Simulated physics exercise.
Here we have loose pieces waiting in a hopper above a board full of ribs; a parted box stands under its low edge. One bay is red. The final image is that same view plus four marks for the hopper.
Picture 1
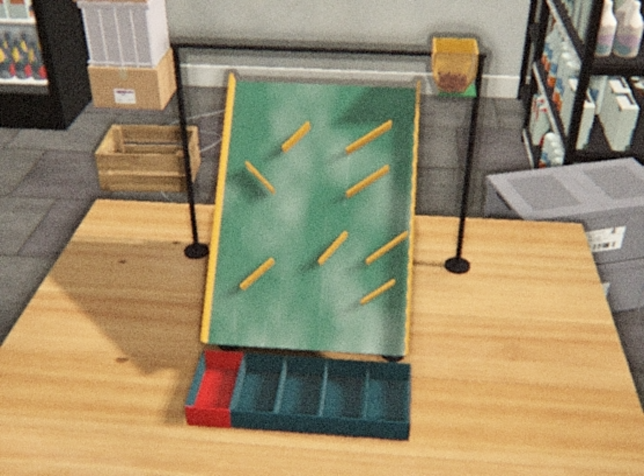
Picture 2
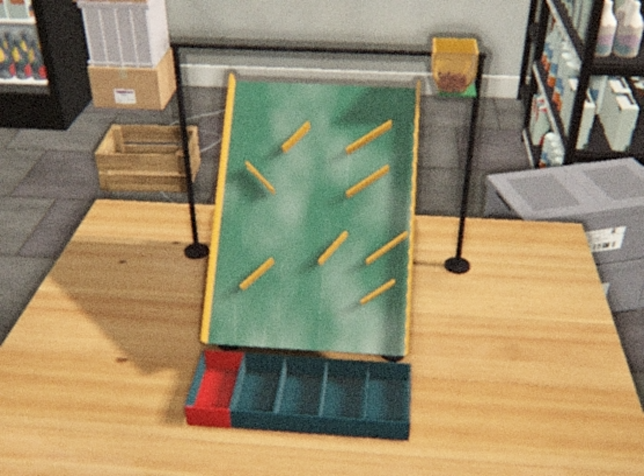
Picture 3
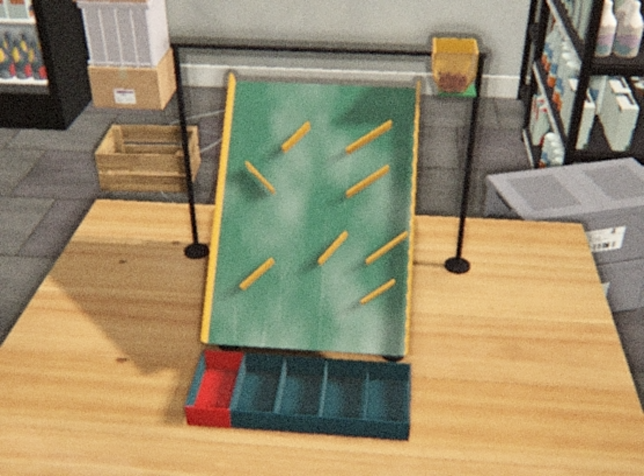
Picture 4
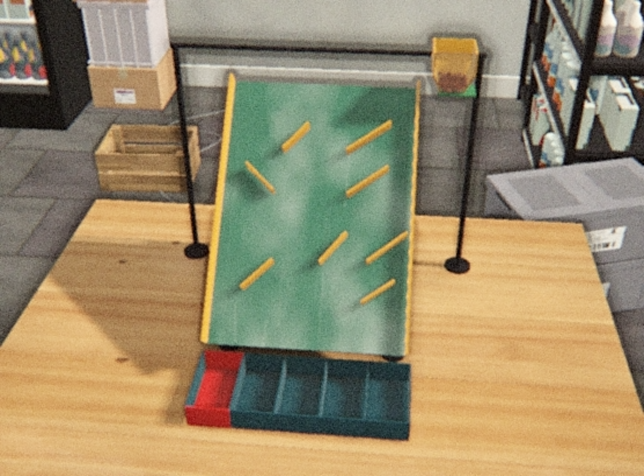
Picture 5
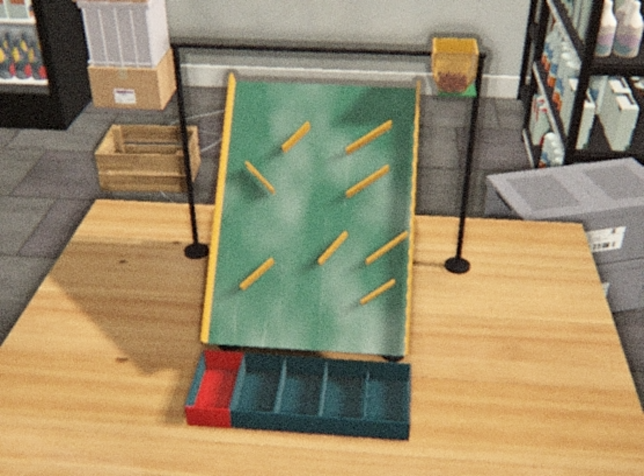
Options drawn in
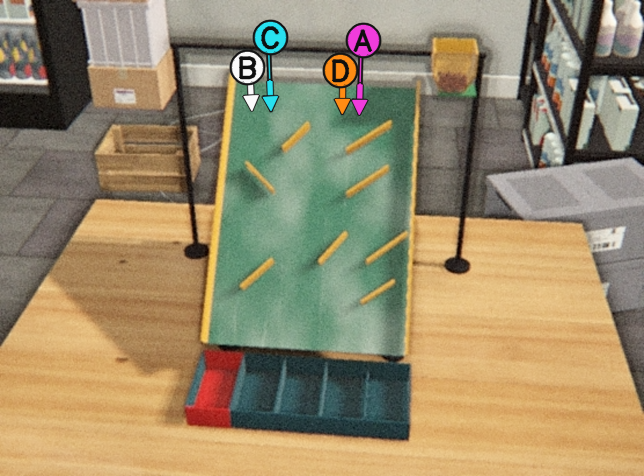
On a wooden table in a storeroom, a green ribbed board stands motionless above a divided box with a red left bay.
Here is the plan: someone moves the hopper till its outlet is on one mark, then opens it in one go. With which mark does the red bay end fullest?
Mark B does it best.
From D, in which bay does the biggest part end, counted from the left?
The second.
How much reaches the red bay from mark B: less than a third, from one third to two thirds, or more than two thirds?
It is from one third to two thirds.
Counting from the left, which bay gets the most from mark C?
It is the third one.
On the marked copy, mark A meets the board at (359, 109); mark B meets the board at (251, 105); mark C meets the board at (270, 105); mark D meets the board at (342, 108).
For mark A, a stray few in the red bay, nearly all in other bays, a stray few held on the board, a small part outside the box.
For mark B, about half in the red bay, about a third in other bays, a small part outside the box.
For mark C, about a quarter in the red bay, most in other bays.
For mark D, a stray few in the red bay, nearly all in other bays, a small part outside the box.
